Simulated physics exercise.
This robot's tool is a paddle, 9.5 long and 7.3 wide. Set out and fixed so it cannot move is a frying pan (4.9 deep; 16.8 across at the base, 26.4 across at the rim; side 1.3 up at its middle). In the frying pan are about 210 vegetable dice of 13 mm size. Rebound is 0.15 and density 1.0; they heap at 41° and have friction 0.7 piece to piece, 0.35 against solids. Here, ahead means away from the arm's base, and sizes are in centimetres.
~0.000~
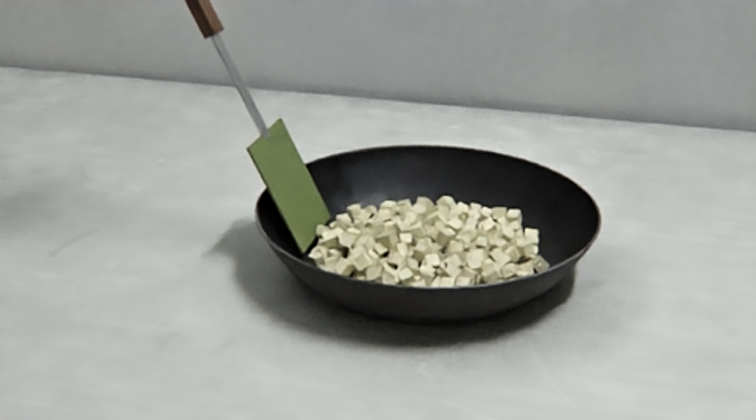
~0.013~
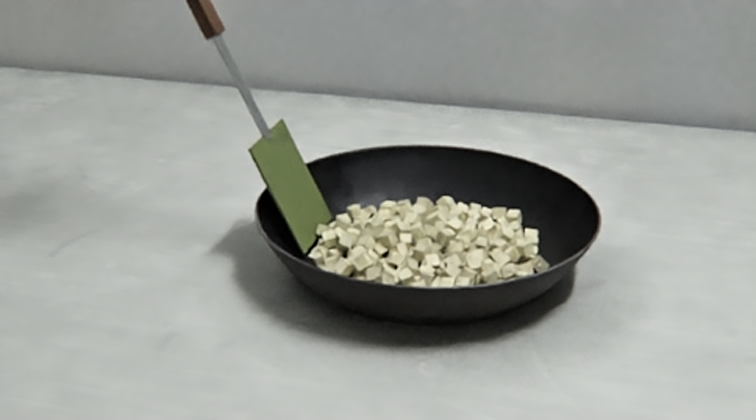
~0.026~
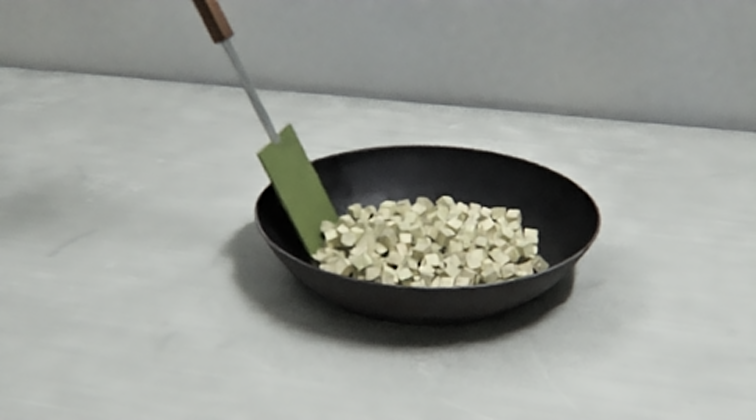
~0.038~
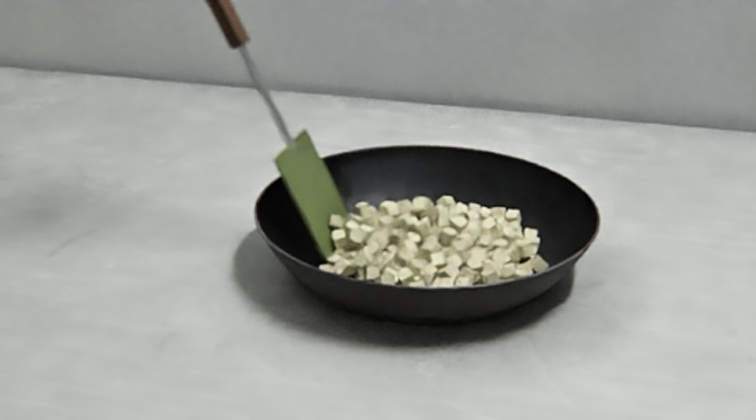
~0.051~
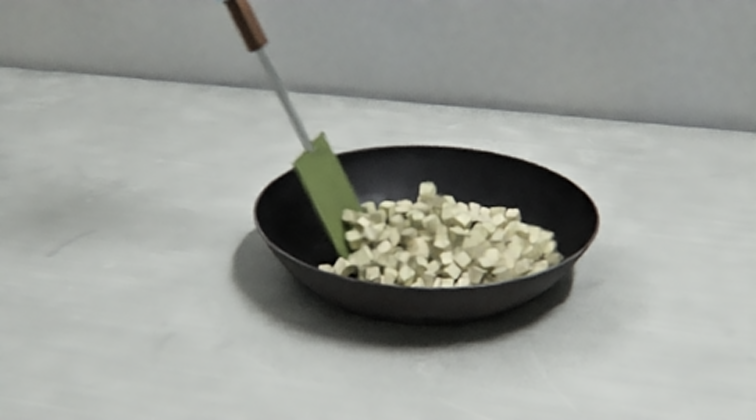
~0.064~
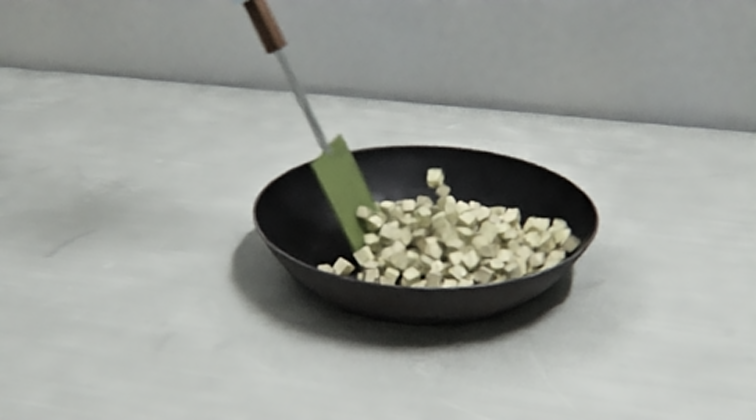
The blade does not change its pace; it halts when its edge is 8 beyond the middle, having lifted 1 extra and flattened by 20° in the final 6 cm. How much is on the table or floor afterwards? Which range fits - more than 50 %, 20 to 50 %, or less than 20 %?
The range that fits is 20 to 50 %.
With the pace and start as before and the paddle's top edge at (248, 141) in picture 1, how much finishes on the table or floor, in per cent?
About 25 per cent.
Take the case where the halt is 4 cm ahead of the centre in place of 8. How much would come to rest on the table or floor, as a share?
15 %, roughly.
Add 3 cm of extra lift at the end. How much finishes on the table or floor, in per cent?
35 per cent.
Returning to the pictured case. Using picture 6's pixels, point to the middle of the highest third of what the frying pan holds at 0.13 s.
(556, 233).
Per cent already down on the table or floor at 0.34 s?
Roughly 30 percent.
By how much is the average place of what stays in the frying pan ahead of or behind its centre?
It sits near 5.0 centimetres ahead of centre.
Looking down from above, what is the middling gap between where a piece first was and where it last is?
Some 11 cm.
After 0.10 s, sloping 64°, highest piece 8 above the table; 212 in the frying pan.
After 0.13 s, sloping 58°, highest piece 9 above the table; 204 in the frying pan, 8 on the blade or in flight.
After 0.34 s, sloping 44°, highest piece 6 above the table; 144 in the frying pan, 63 on the table or floor, 5 on the blade or in flight.
After 1.39 s, sloping 44°, highest piece 5 above the table; 144 in the frying pan, 68 on the table or floor.
In the end, 144 in the frying pan, 68 on the table or floor. That is 32 % on the table or floor.
